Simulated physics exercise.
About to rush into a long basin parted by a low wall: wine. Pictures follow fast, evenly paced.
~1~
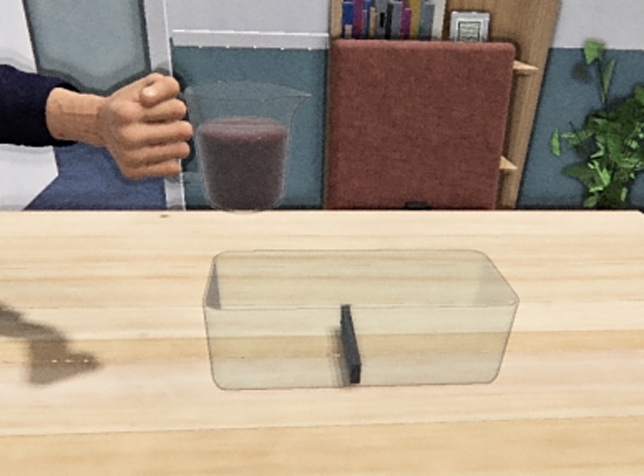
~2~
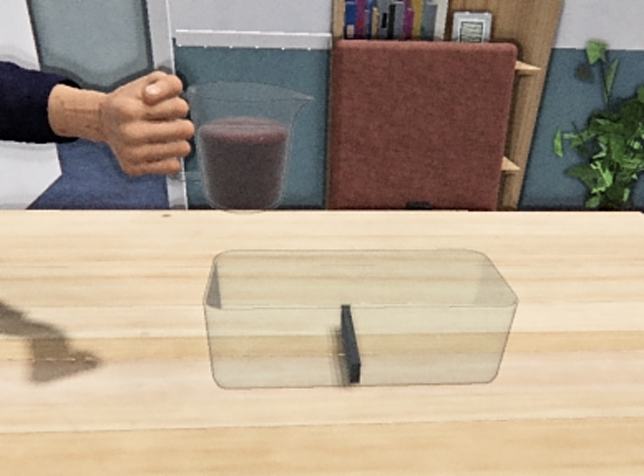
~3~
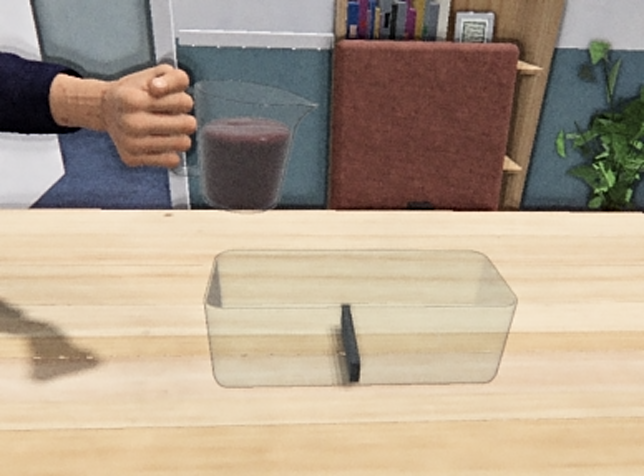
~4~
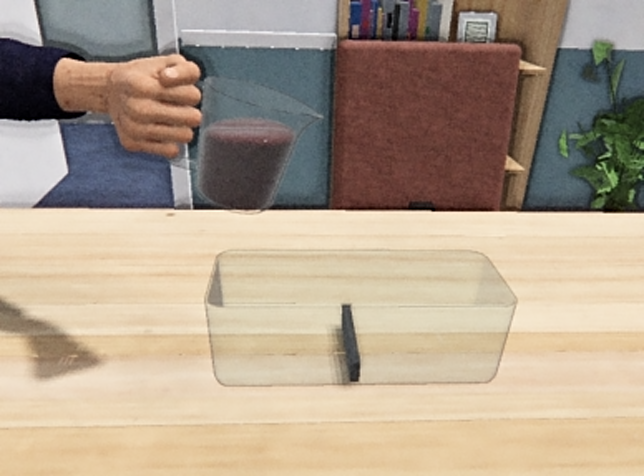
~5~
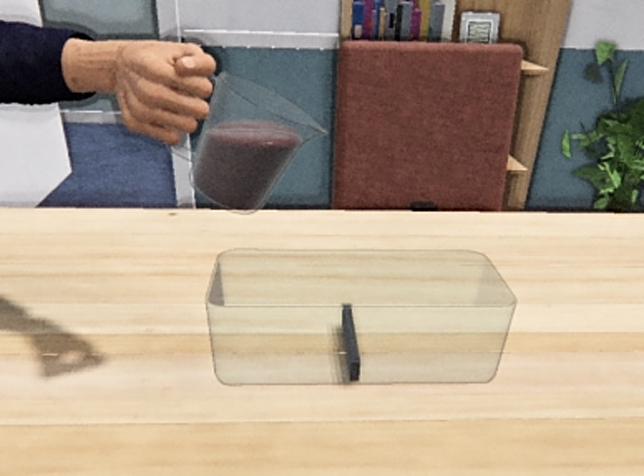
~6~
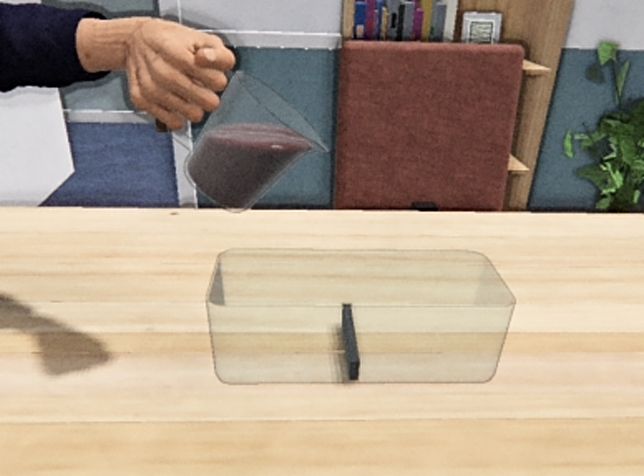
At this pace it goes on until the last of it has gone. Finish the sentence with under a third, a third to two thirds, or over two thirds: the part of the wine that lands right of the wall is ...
It is over two thirds.
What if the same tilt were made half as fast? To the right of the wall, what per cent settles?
Something like 75 percent.
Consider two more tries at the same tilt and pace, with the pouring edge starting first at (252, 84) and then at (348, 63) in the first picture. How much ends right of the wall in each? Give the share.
First place gives some 10 %, second place some 85 %.
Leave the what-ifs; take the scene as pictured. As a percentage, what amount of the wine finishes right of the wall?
Share approx. 80 %.
A moment on, the measuring jug is tipped on its side and 64 per cent is still to pour, 1 is left of the wall and 8 right of it.
Next, the measuring jug is tipped on its side and 18 per cent is still to pour, 10 is left of the wall and 53 right of it.
Then the measuring jug is tipped on its side and 3 per cent is still to pour, 13 is left of the wall and 78 right of it.
Later the measuring jug is tipped on its side and 0 per cent is still to pour, 18 is left of the wall and 80 right of it.
In the end 19 per cent lies left of the wall, 80 right of it and 1 outside.
